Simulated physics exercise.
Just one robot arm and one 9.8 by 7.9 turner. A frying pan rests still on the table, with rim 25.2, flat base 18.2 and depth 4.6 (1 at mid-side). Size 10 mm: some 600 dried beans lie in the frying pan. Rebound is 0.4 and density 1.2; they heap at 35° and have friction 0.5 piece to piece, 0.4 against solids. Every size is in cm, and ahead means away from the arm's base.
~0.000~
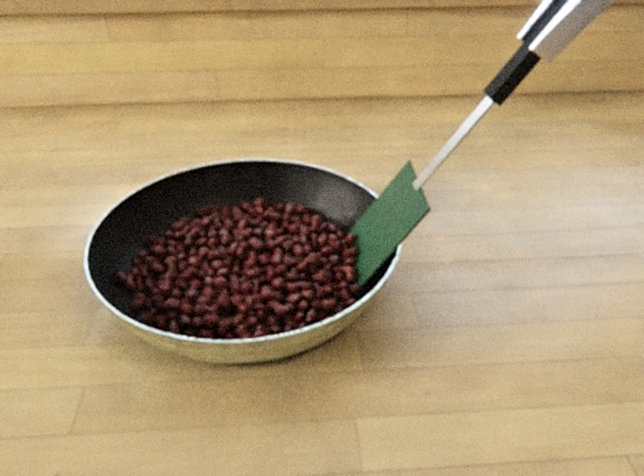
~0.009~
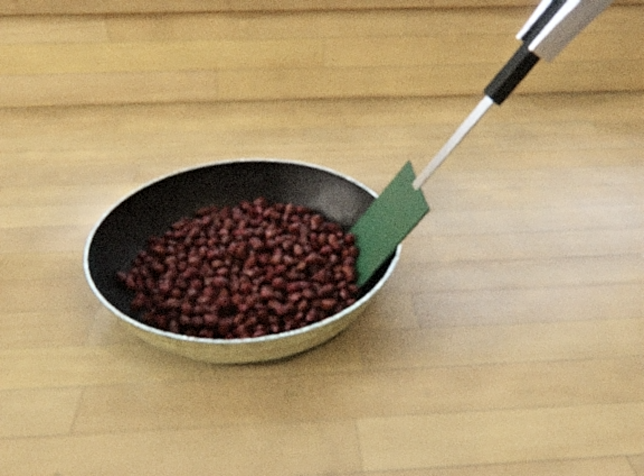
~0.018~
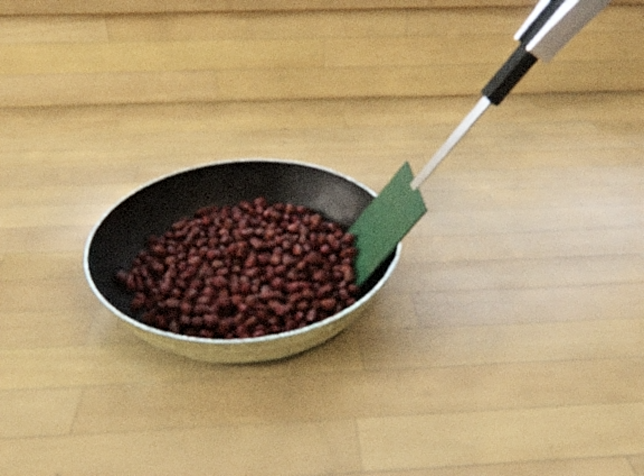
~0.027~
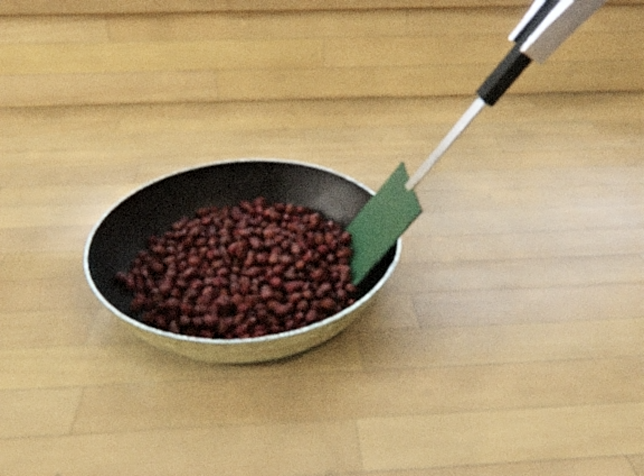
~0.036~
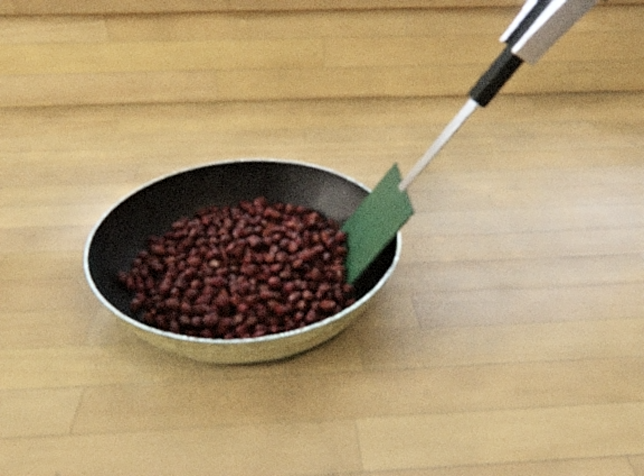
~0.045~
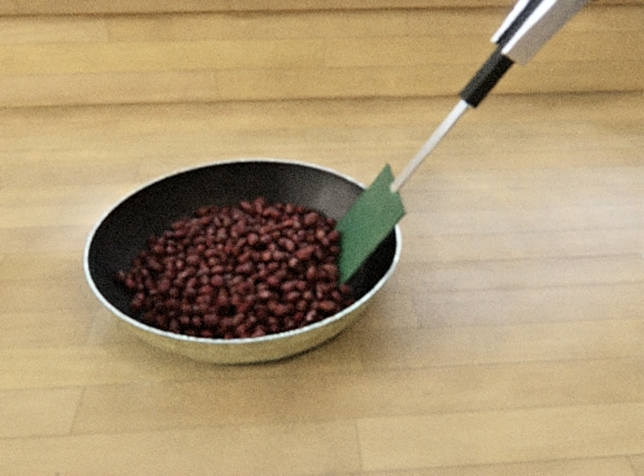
A green turner held by a robot arm slid slightly to the left along the right side of a dark frying pan full of reddish-brown beans, while the pan stayed still on the wooden table.
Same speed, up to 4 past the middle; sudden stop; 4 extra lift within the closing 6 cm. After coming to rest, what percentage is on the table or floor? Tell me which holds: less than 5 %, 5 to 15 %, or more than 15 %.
Less than 5 % holds.
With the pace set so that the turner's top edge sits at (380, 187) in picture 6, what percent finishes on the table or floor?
Share: Roughly 10 %.
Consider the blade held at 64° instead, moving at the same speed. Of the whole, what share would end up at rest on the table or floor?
Near 0 %.
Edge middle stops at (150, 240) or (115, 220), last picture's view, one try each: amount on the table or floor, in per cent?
5 % and 20 %.
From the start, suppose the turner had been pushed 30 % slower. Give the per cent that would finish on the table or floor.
0 per cent, about.
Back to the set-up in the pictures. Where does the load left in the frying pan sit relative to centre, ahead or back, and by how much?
4.0 cm ahead.
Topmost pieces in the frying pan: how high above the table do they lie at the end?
Peak at rest, approximately 5.0 centimetres.
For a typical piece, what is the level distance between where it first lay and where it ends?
Around 3 cm, measured level.
After 0.10 s, sloping 56°, highest piece 4 above the table; 601 in the frying pan.
After 0.15 s, sloping 56°, highest piece 5 above the table; 601 in the frying pan.
After 0.37 s, sloping 56°, highest piece 5 above the table; 599 in the frying pan, 1 on the table or floor, 1 on the blade or in flight.
After 1.42 s, sloping 56°, highest piece 5 above the table; 599 in the frying pan, 2 on the table or floor.
At rest, 599 in the frying pan, 2 on the table or floor. That is 0 % on the table or floor.
